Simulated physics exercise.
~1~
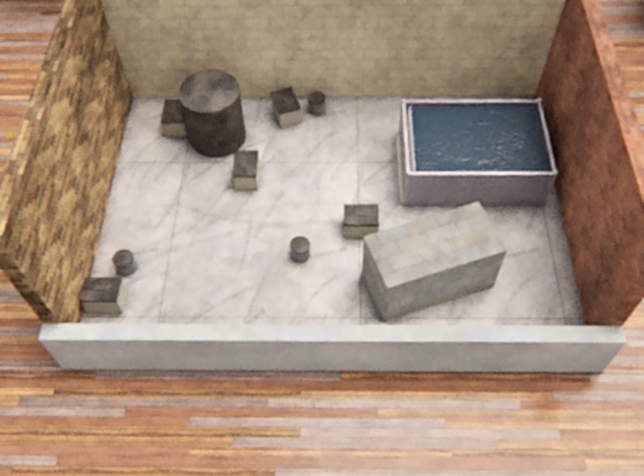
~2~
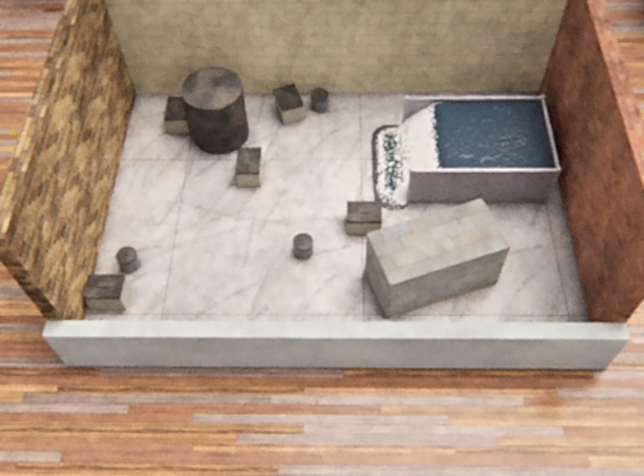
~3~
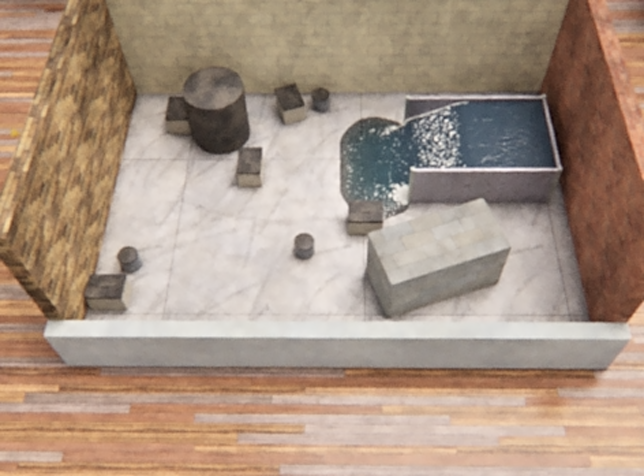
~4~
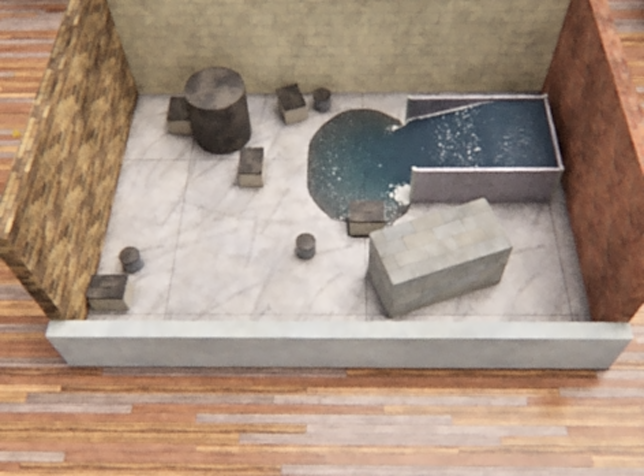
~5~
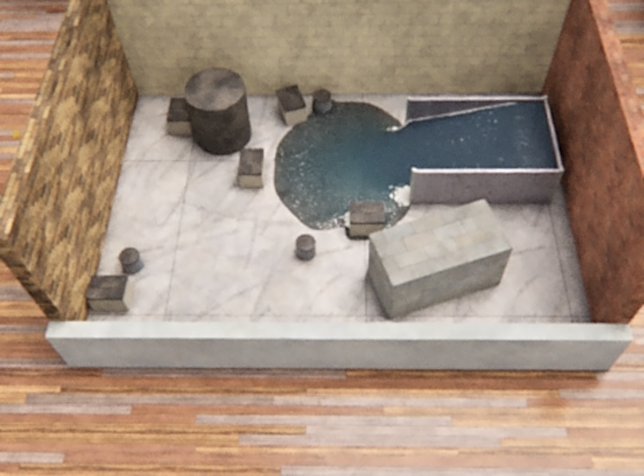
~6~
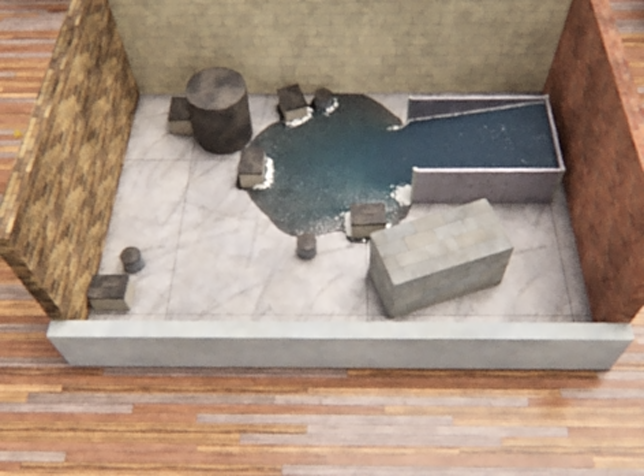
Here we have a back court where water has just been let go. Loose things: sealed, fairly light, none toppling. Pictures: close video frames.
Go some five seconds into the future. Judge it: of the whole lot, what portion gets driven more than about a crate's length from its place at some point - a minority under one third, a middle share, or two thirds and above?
Two thirds upward.
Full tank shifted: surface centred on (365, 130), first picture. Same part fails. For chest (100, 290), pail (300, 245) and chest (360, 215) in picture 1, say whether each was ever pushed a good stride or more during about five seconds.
Lab note - in sequence: Displaced that much; less than that; less than that.
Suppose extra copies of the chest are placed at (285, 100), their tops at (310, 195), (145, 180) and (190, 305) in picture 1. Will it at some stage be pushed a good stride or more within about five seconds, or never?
Per listing: Cleared out, cleared out, cleared out.
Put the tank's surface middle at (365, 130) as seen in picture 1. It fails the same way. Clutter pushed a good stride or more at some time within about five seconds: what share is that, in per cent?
Near 80 in a hundred.
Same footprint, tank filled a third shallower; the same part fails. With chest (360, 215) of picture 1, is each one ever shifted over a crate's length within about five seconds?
A lesser distance.
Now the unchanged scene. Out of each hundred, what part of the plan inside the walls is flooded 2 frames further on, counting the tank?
About 35 per cent.
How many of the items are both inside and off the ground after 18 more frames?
Tally at that point: 6.
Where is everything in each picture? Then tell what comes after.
The first picture shows a chest at (361, 214) rests on the ground; a chest at (245, 163) rests on the ground; 0 of 8 have shifted.
The second picture shows a chest at (364, 211), on the bottom; a chest at (248, 160) rests on the ground; 0 of 8 have shifted.
The third picture shows a chest at (366, 211), on the bottom; a chest at (249, 160) rests on the ground; 0 of 8 have shifted.
The fourth picture shows a chest at (367, 211), on the bottom; a chest at (251, 160) rests on the ground; 0 of 8 have shifted.
The fifth picture shows a chest at (367, 212), on the bottom; a chest at (251, 161), on the bottom; 0 of 8 have shifted.
The sixth picture shows a chest at (368, 213), on the bottom, close to its start; a chest at (251, 160), on the bottom; 0 of 8 have shifted.
A moment on, 0 of 8 are well off their spots; 1 afloat.
Next, 5 of 8 are well off their spots; 4 afloat.
Later, 7 of 8 are well off their spots; 6 afloat.
In the end, 7 of 8 are well off their spots, and 8 have been at some point; 7 afloat.
